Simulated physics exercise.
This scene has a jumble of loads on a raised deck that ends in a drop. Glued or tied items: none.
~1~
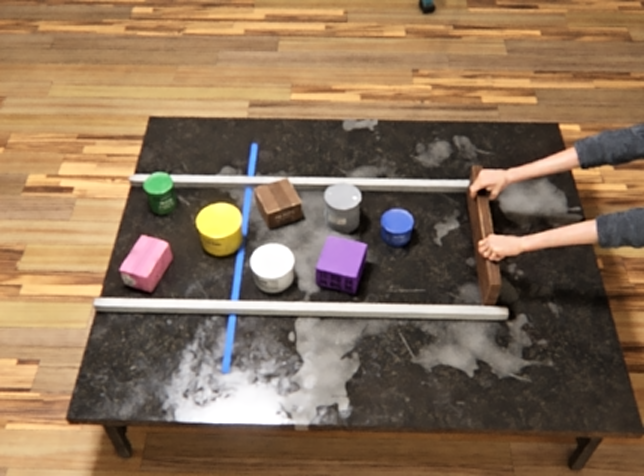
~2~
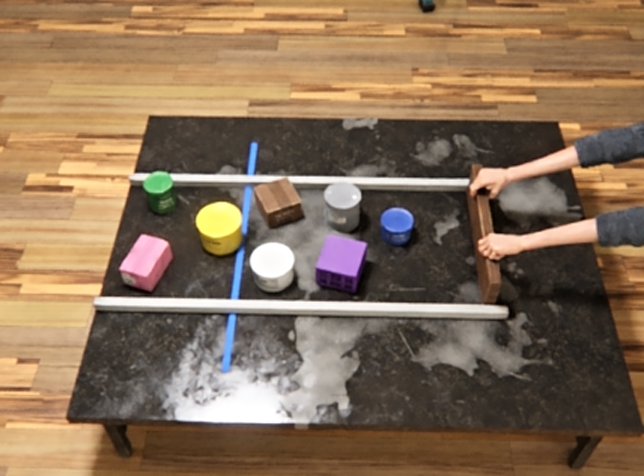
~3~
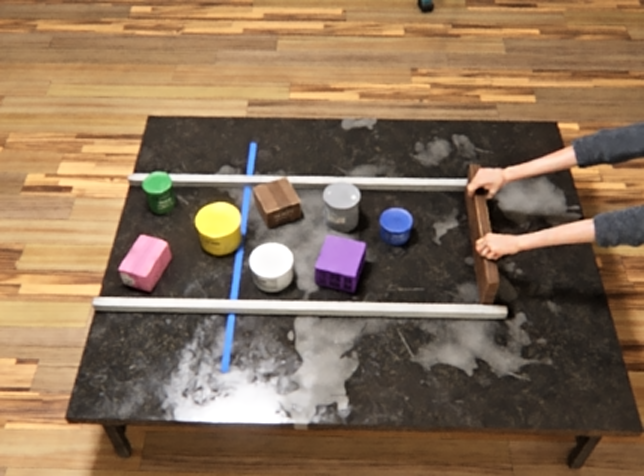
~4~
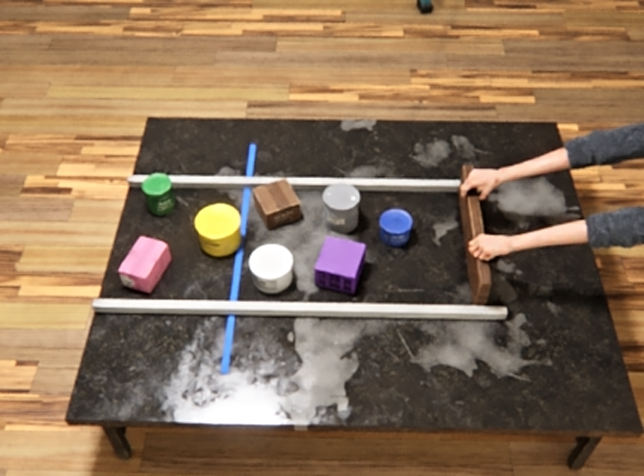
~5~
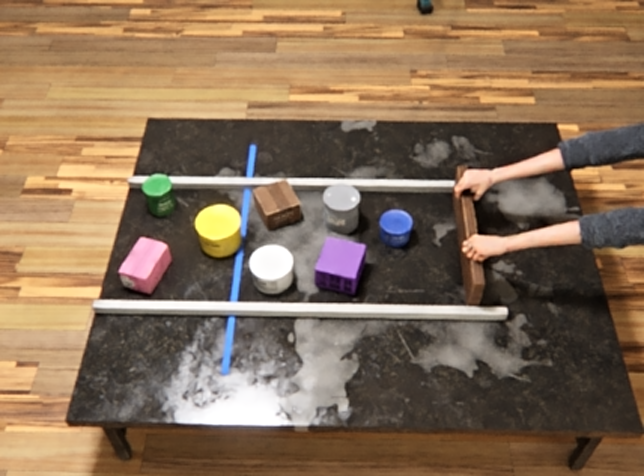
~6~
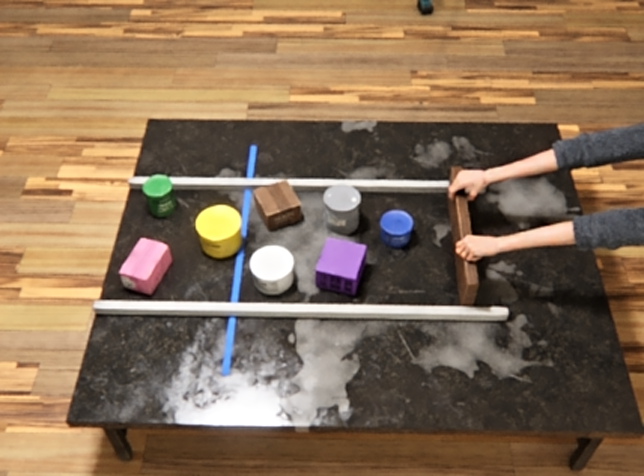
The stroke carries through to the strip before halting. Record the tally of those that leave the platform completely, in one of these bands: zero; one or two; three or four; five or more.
The fall count stays at nil.
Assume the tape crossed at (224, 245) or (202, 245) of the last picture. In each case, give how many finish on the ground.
Try 1: 0; try 2: 1.
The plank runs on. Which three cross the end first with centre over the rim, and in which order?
Pink parcel, green pail, white pail.
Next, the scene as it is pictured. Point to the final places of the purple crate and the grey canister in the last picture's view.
In order, first (217, 267), then (227, 203).
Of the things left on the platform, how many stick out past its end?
0 is the number.
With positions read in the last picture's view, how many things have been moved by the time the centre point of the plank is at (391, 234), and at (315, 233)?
1 and 5.
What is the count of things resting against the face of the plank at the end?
It touches 3.
Soon after, none off yet; green pail at rest near (160, 196); pink parcel at rest near (146, 266); yellow pail at rest near (220, 232).
At rest, the number that fall off is zero.
